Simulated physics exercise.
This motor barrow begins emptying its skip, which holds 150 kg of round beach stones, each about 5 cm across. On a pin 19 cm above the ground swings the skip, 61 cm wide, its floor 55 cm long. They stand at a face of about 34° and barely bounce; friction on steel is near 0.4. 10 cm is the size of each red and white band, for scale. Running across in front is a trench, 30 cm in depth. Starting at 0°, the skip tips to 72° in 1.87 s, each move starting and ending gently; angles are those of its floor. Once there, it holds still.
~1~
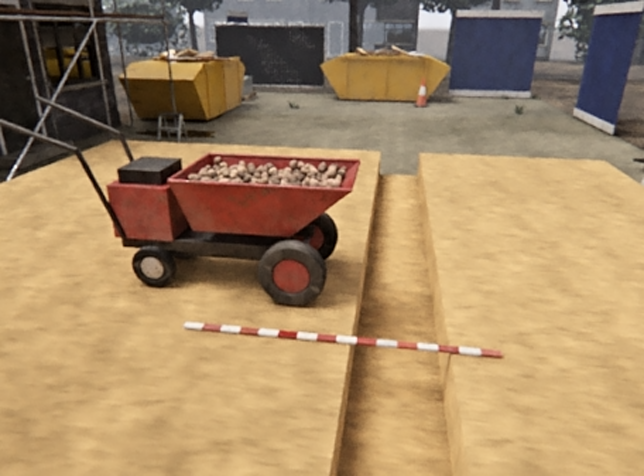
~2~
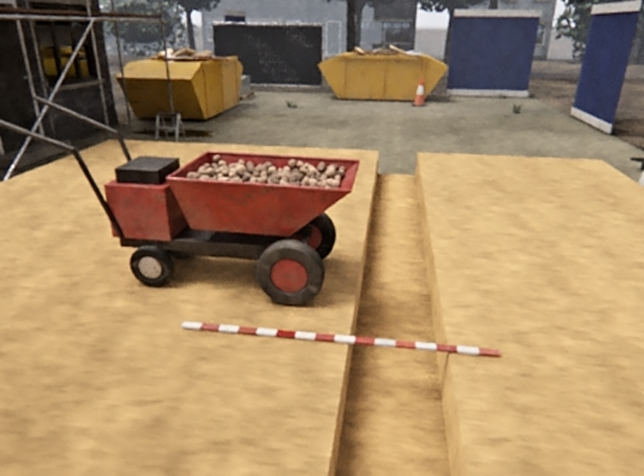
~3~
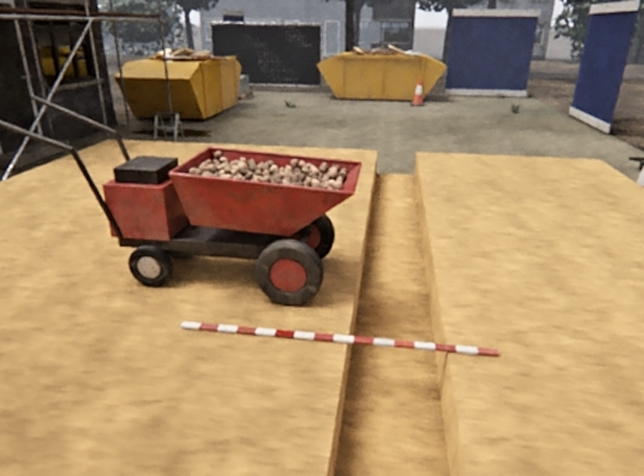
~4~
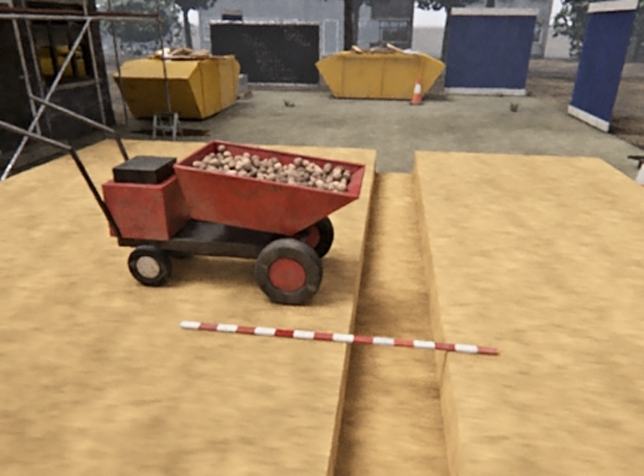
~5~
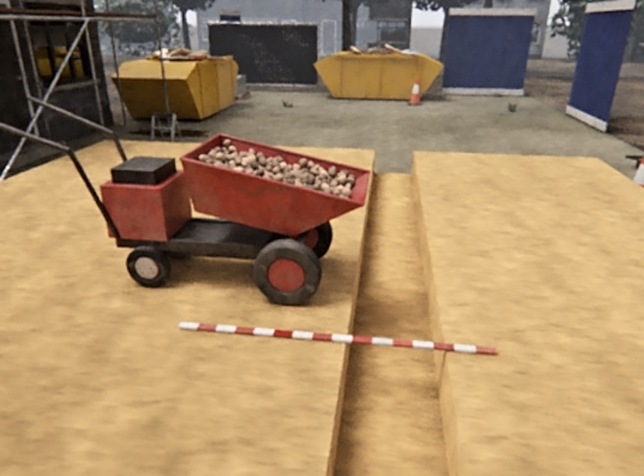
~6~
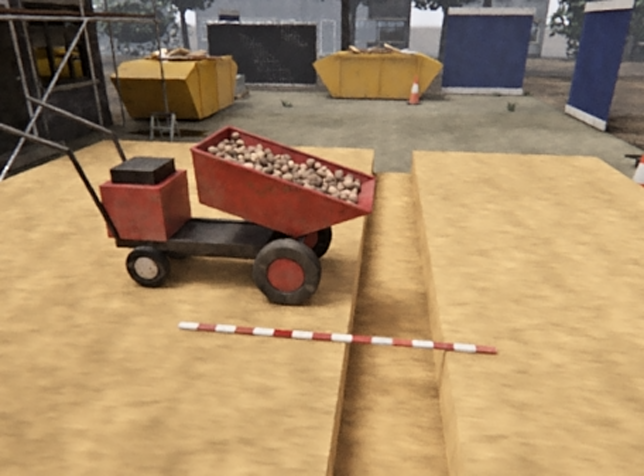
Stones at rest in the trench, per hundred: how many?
Approx. 88 %.
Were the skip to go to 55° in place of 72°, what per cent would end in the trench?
Close to 80 per cent then.
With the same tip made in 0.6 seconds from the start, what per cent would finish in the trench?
Estimate: About 75 %.
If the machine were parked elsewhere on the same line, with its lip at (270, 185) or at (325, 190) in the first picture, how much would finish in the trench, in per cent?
Some 65 and some 100 per cent, in that order.
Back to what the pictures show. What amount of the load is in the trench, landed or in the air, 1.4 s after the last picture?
At that moment: Approx. 75 %.
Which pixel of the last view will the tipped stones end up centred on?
Their middle lands near (406, 321).
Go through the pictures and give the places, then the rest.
The skip is at 0°, its lip at (351, 191); the top of the load is at (295, 169), in the first picture.
The skip is at 1°, its lip at (351, 191); the top of the load is at (261, 168), in the second picture.
Lip at (354, 194), floor tilted 3°, highest stones at (236, 165), in the third picture.
Lip at (359, 198), floor tilted 7°, highest stones at (226, 160), in the fourth picture.
Lip at (364, 204), floor tilted 12°, highest stones at (224, 153), in the fifth picture.
Lip at (372, 212), floor tilted 17°, highest stones at (231, 145), in the sixth picture.
Then, 0.8 s after the last picture the floor is at 61°, 92 % in the skip, 8 % in the trench; the foremost stones are at (425, 286).
Then, 1.4 s after the last picture the floor is at 72°, 16 % in the skip, 73 % in the trench, 12 % past the trench; the foremost stones are at (527, 296).
Then, 1.7 s after the last picture the floor is at 72°, 1 % in the skip, 87 % in the trench, 12 % past the trench; the foremost stones are at (563, 299).
Then, 3.7 s after the last picture the floor is at 72°, 0 % in the skip, 88 % in the trench, 12 % past the trench; the foremost stones are at (567, 299).
